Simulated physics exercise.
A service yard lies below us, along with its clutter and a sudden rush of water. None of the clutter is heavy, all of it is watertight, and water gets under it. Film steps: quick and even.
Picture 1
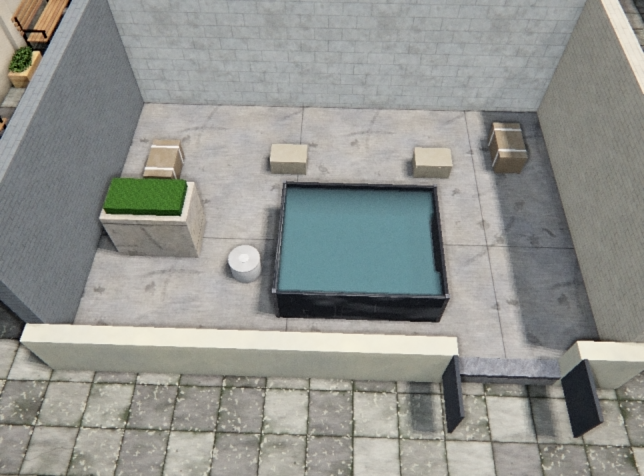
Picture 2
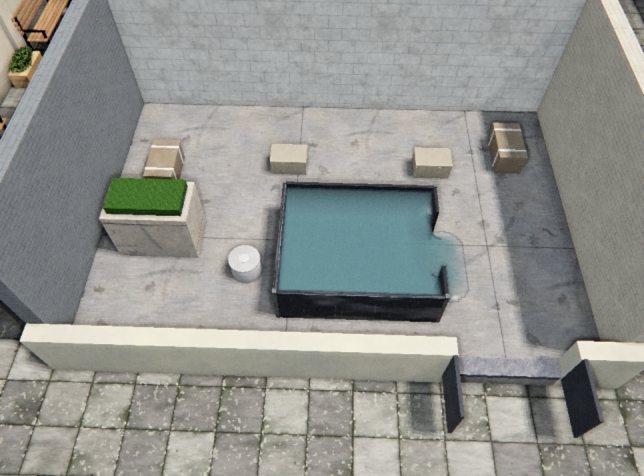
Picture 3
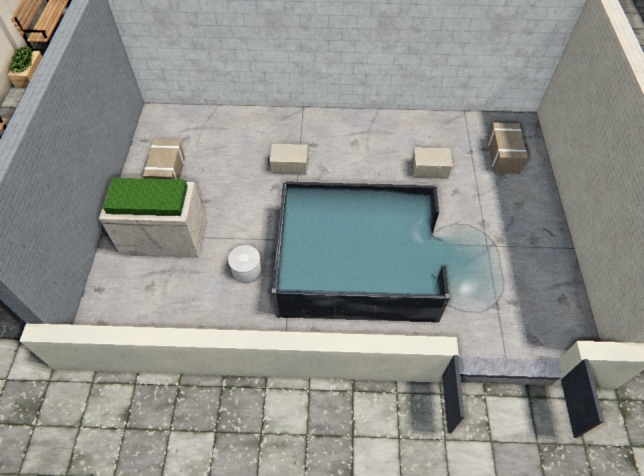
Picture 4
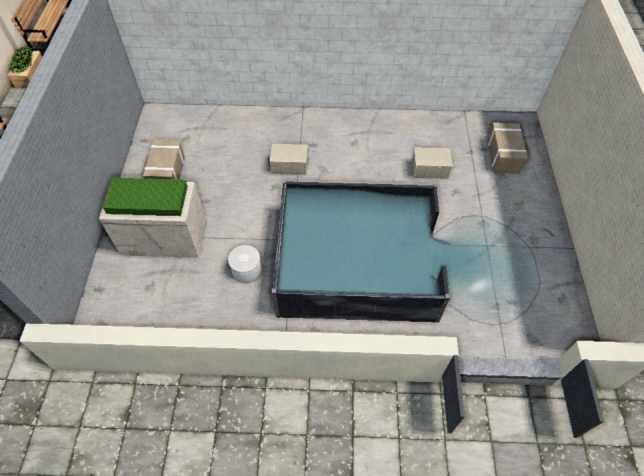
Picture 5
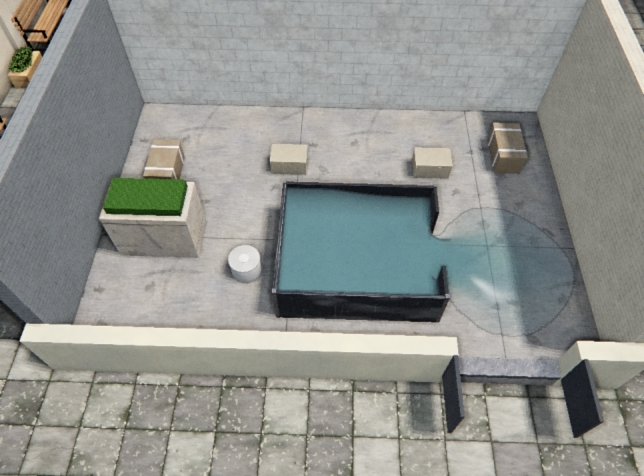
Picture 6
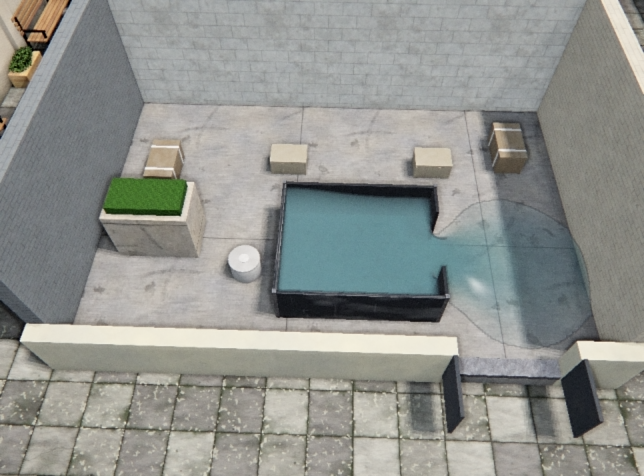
Teal water bursts through a gap in the right side of a dark rectangular tank in a walled, grey-paved yard, seen from high above by a still camera. A green-topped planter and a white cylinder sit left of the tank, with brown crates and pale blocks behind. The water spreads rightward in a thin, widening, rounded sheet, reaching the right wall, while the objects around it stay put.
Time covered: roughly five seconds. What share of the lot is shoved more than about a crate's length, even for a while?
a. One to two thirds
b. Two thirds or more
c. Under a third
Answer: C.
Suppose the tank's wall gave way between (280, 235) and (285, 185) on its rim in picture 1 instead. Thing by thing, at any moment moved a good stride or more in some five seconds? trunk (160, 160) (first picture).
Lab note - this item: Full stretch covered.
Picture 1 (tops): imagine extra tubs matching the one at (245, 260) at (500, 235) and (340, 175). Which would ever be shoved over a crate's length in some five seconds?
In sequence: Travels that far, doesn't go far.
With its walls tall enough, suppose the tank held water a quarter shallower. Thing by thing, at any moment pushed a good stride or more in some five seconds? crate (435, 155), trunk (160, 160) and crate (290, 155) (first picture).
Note, listed order: Didn't cover it / didn't cover it / didn't cover it.
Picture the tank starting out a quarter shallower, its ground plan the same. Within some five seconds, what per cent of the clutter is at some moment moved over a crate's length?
I'd say close to 20 per cent of the things.
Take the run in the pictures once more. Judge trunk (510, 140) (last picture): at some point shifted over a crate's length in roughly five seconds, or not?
My reading: Displaced that much.
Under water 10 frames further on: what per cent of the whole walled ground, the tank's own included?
About 35 percent.
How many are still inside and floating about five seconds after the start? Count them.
I count 0.
A moment on, 0 of 5 are well off their spots; 0 afloat.
Next, 0 of 5 are well off their spots; 0 afloat.
Later, 1 of 5 are well off their spots; 0 afloat.
In the end, 1 of 5 are well off their spots, and 1 have been at some point; 0 afloat.
